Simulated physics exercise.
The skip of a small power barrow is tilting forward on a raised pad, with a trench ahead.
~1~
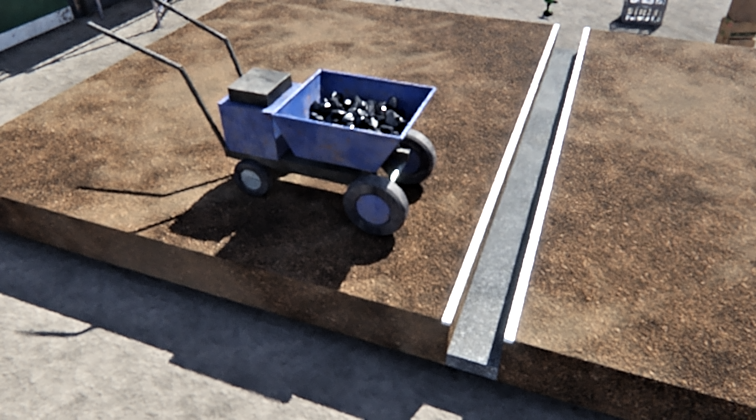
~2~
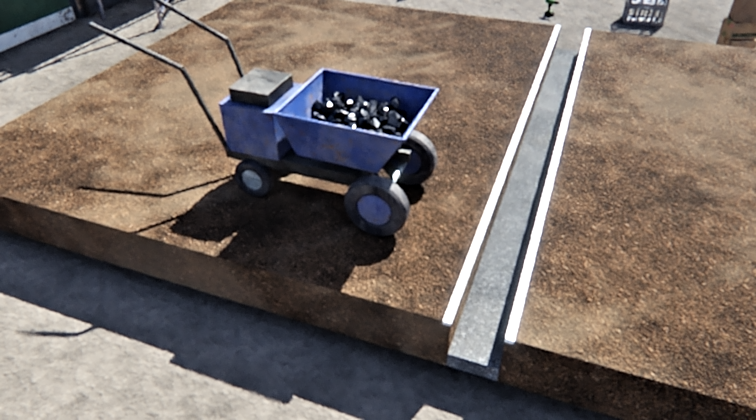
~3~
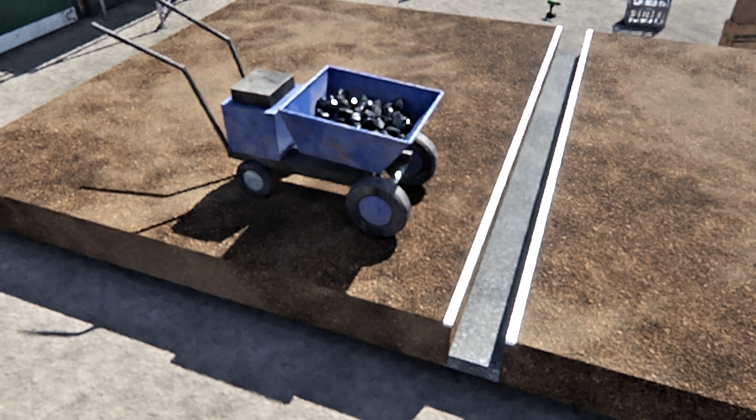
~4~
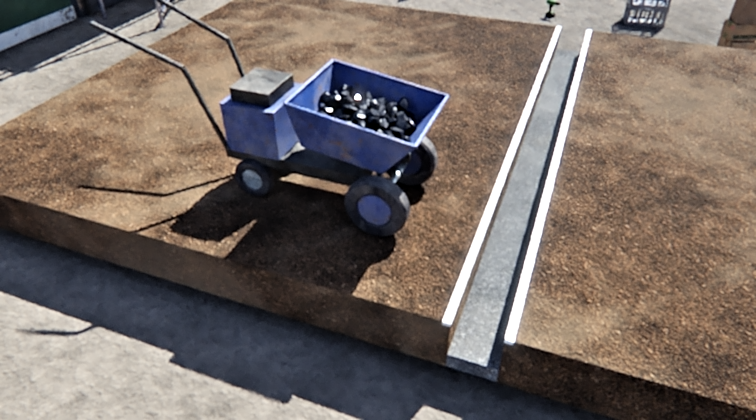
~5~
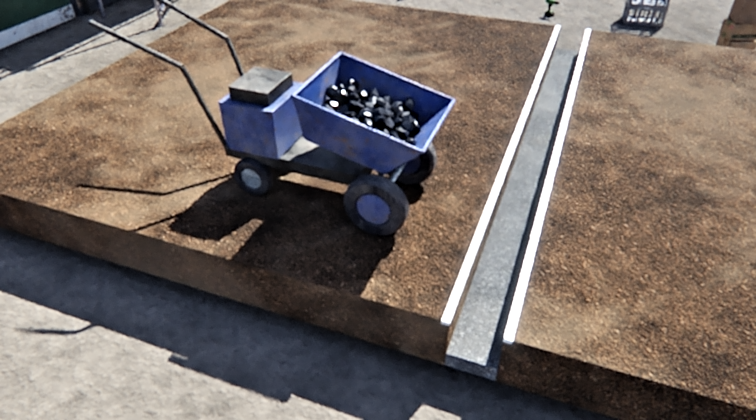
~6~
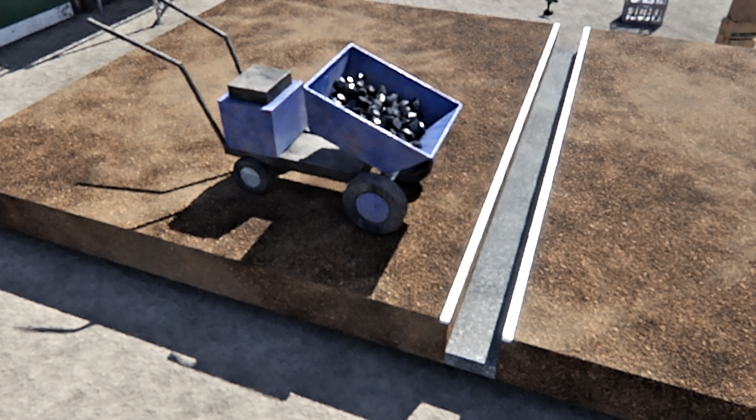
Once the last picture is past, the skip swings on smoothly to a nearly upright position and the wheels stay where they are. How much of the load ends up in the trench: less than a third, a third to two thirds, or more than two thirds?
More than two thirds.
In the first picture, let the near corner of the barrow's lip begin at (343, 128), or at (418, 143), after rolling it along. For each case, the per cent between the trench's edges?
First spot: About 10 percent; second spot: About 100 percent.
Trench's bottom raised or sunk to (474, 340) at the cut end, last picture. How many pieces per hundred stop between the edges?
I'd guess close to 60 percent.
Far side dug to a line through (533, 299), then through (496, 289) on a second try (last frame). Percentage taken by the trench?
About 90 and 80 per cent.
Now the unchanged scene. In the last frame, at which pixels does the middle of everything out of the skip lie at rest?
I'd mark it at roughly (498, 253).
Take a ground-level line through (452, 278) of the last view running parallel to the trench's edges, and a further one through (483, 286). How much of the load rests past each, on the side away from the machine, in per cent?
About 90 percent, then about 50 percent.
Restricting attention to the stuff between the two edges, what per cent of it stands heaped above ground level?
About 5 in a hundred.
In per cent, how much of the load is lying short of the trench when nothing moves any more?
Roughly 10 in a hundred.
Soon, skip tipped steeply; all in the skip.
A while on, skip tipped right over; most in the skip; a small part short of the trench; a small part in or heaped over the trench.
Towards the end, skip tipped right over; about a quarter in the skip; a small part short of the trench; about two thirds in or heaped over the trench.
Finally, skip tipped right over; a stray few in the skip; a small part short of the trench; nearly all in or heaped over the trench; none beyond it.
